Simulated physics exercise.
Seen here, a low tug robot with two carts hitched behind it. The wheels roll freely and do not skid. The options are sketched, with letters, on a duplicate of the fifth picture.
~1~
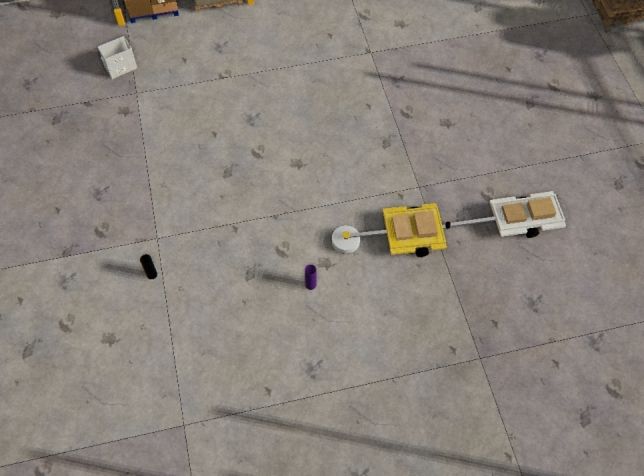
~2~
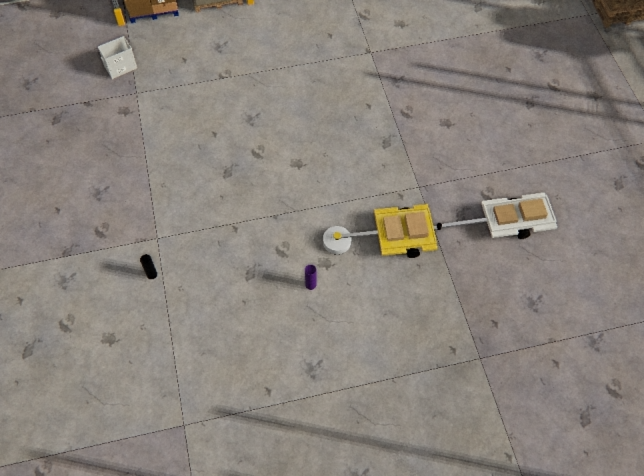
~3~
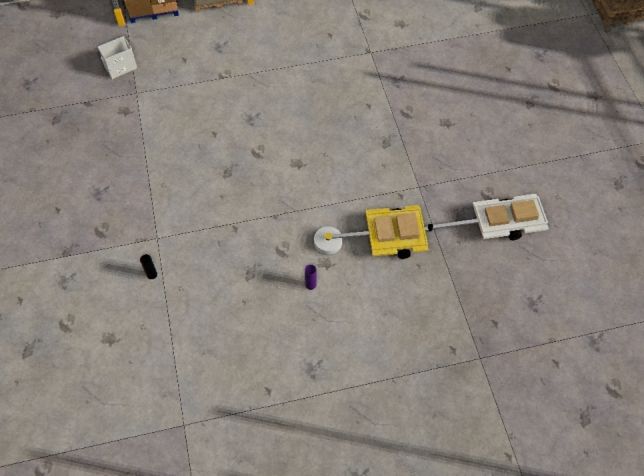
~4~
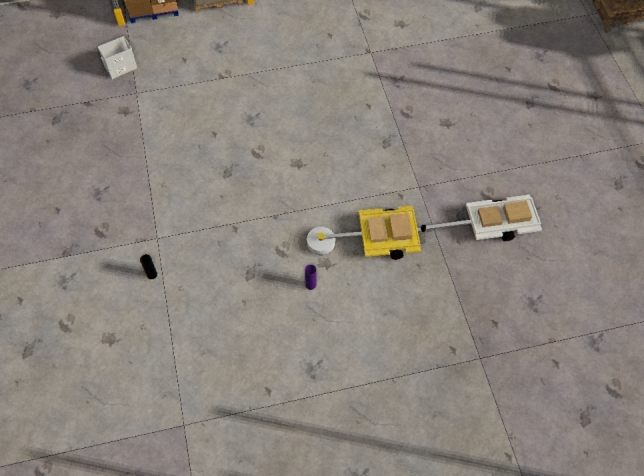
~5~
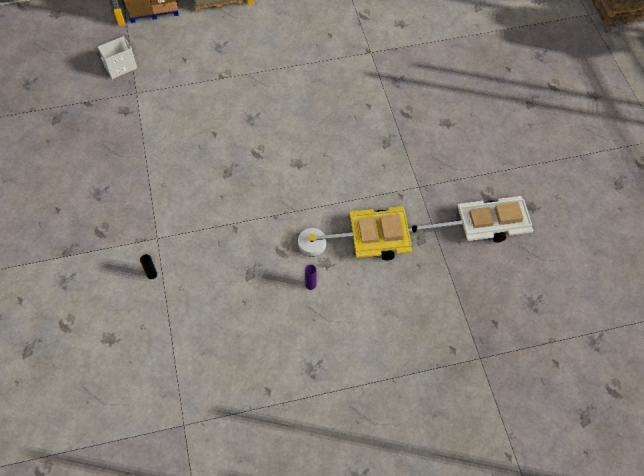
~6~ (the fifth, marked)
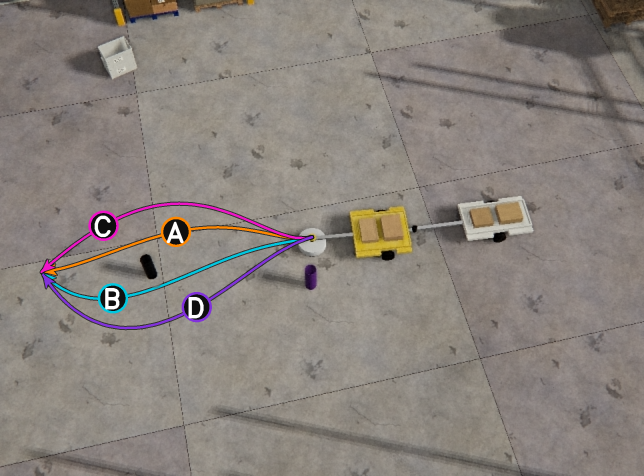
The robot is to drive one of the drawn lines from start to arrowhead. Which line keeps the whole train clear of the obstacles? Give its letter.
C.
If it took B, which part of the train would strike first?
The yellow cart.
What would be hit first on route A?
It meets the black post.
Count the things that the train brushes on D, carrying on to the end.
In all, one.
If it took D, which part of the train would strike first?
The yellow cart touches first.
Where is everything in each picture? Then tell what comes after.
Black post (152, 275); purple post (311, 285); robot (346, 238), in the first frame.
Robot (337, 239); yellow cart (405, 229); white cart (519, 214); purple post (311, 285), in the second frame.
Robot (328, 239); yellow cart (397, 229); white cart (511, 215); purple post (311, 285), in the third frame.
Robot (321, 240); yellow cart (389, 230); white cart (504, 216); purple post (311, 285), in the fourth frame.
Robot (312, 241); yellow cart (381, 231); white cart (495, 217); purple post (311, 285); black post (152, 275), in the fifth frame.
On the marked copy, A from (312, 237) via (176, 232) to (43, 272); B from (312, 237) via (178, 279) to (42, 273); C from (312, 237) via (174, 204) to (41, 272); D from (312, 237) via (176, 317) to (43, 275).
With C. Early on, robot (217, 213), last cart (398, 228).
Further on, robot (118, 223), last cart (300, 220).
At the end, robot (44, 276), last cart (221, 217); nothing has been touched.
As for the rest, A meets the black post; B meets the black post; D meets the purple post.
